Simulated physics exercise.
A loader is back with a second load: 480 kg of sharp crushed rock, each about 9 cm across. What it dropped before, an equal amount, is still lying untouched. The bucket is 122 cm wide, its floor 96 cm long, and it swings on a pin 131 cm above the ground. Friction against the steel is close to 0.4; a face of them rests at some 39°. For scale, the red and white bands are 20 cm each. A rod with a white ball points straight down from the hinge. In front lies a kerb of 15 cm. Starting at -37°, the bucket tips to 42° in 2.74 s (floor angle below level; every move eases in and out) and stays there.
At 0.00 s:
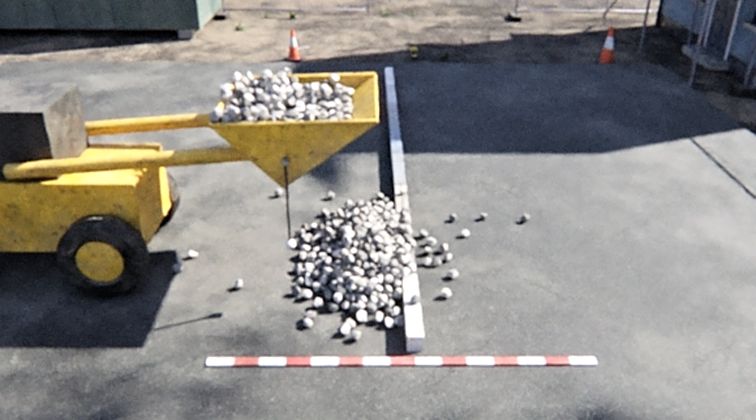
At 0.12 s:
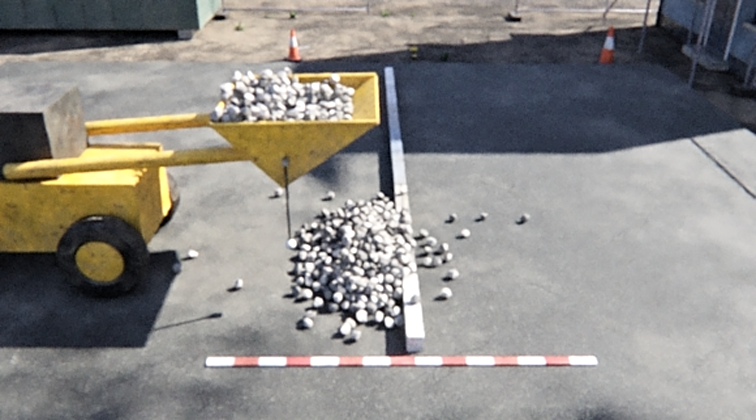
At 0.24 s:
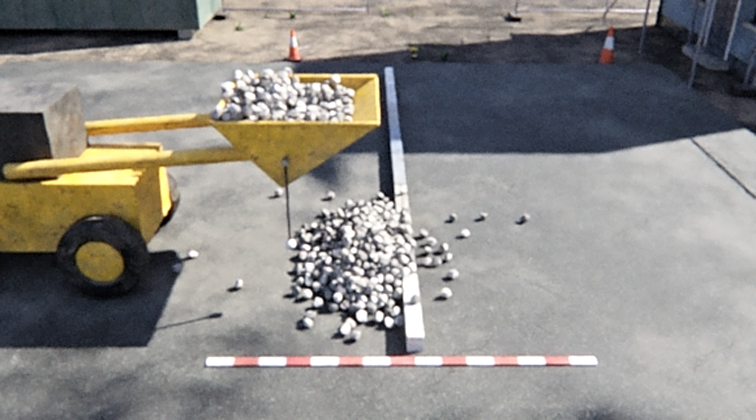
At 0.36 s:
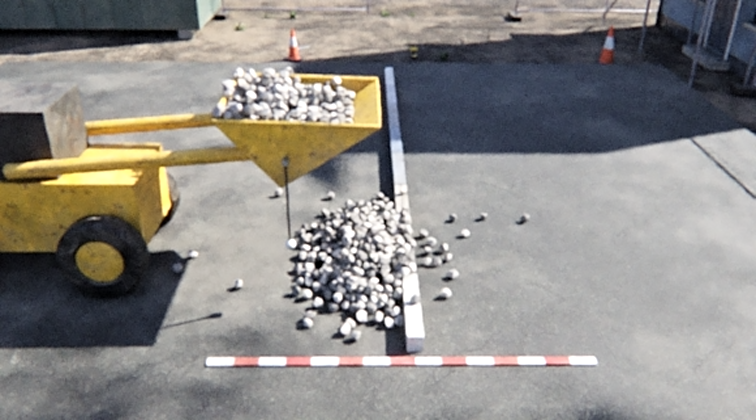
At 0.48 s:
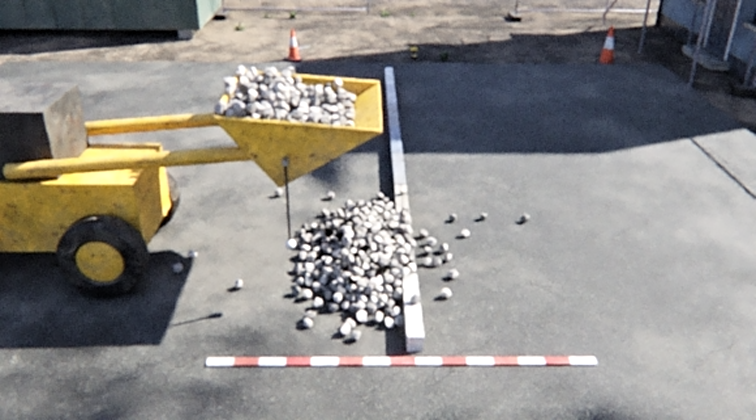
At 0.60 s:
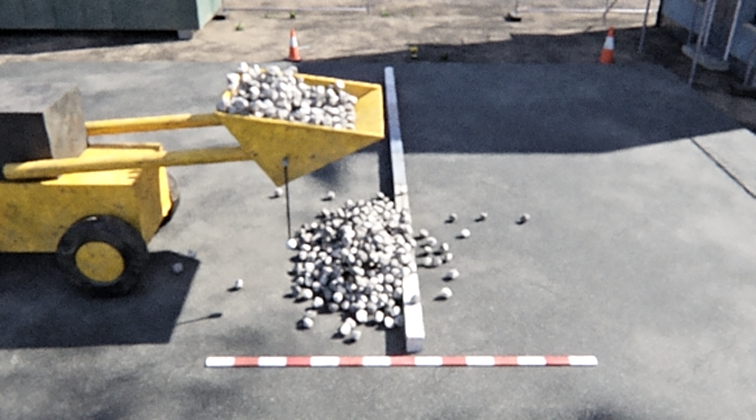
A yellow loader held a bucket full of pale stones high beside an earlier heap lying against a low kerb, and the bucket slowly tilted forward a little, its stones barely shifting.
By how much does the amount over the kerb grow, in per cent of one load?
About 40 per cent.
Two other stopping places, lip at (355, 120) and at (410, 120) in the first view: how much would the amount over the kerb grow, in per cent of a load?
First some 15, then 80 per cent.
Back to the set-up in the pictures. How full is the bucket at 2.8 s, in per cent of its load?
Roughly 10 per cent is still inside.
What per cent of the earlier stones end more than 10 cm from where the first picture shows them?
About 5 per cent.
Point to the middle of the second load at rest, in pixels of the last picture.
Their middle is at about (396, 242).
After 2.1 s the floor is at 30°; in per cent of one load, 90 in the bucket, 107 on this side of the kerb, 2 over the kerb; the foremost stones are at (466, 243).
After 2.8 s the floor is at 42°; in per cent of one load, 11 in the bucket, 162 on this side of the kerb, 27 over the kerb; the foremost stones are at (490, 246).
After 3.2 s the floor is at 42°; in per cent of one load, 0 in the bucket, 162 on this side of the kerb, 38 over the kerb; the foremost stones are at (521, 259).
After 6.0 s the floor is at 42°; in per cent of one load, 0 in the bucket, 157 on this side of the kerb, 43 over the kerb; the foremost stones are at (532, 260). Net gain over the kerb, 40.
